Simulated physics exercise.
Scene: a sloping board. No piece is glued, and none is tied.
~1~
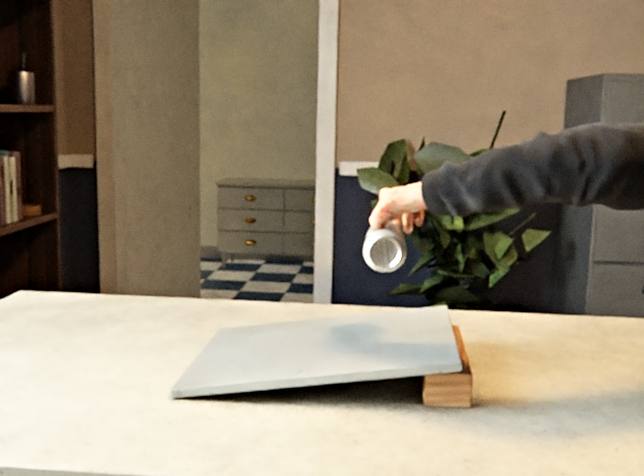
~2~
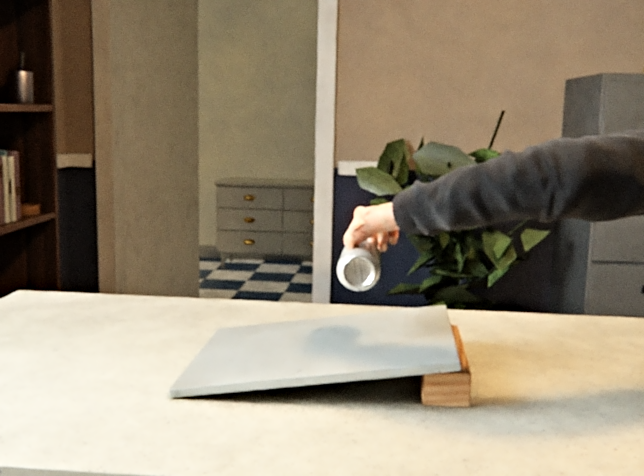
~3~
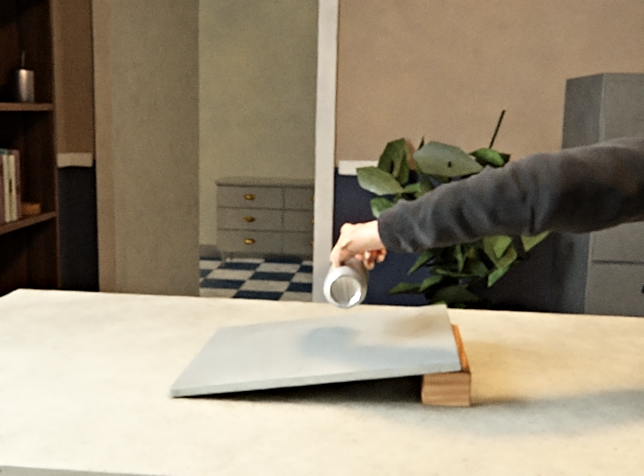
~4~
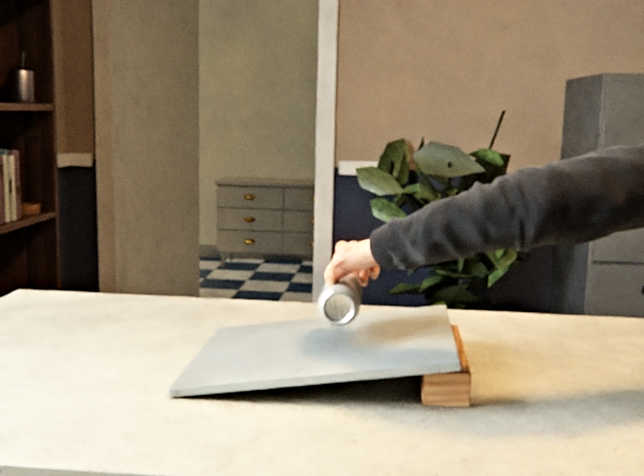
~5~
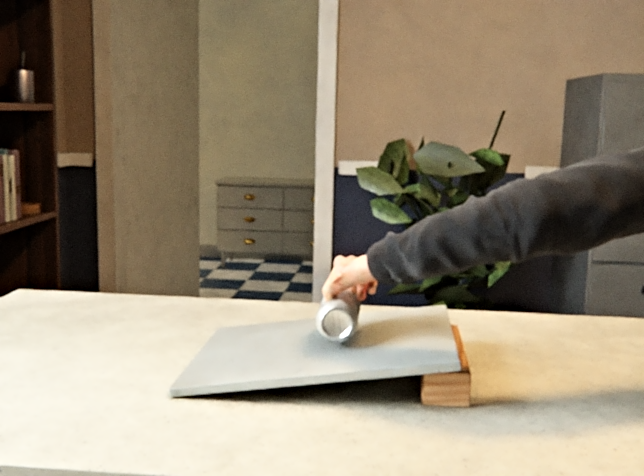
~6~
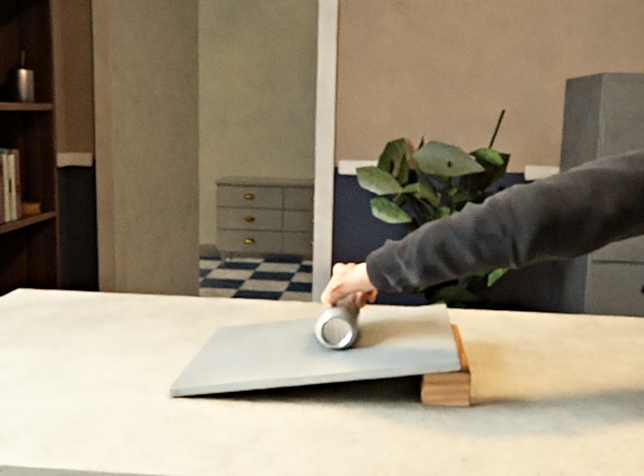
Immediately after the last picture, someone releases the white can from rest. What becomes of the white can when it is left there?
Once it's free, it descends.
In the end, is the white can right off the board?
Watch the white can: It goes over the edge.
Then, 0.90 s past the last view, white can now off the board.
Then, 1.60 s past the last view, things are still on the move.
Then, 2.20 s past the last view, as before.
Finally, off the board, white can. The white can slides or rolls down.
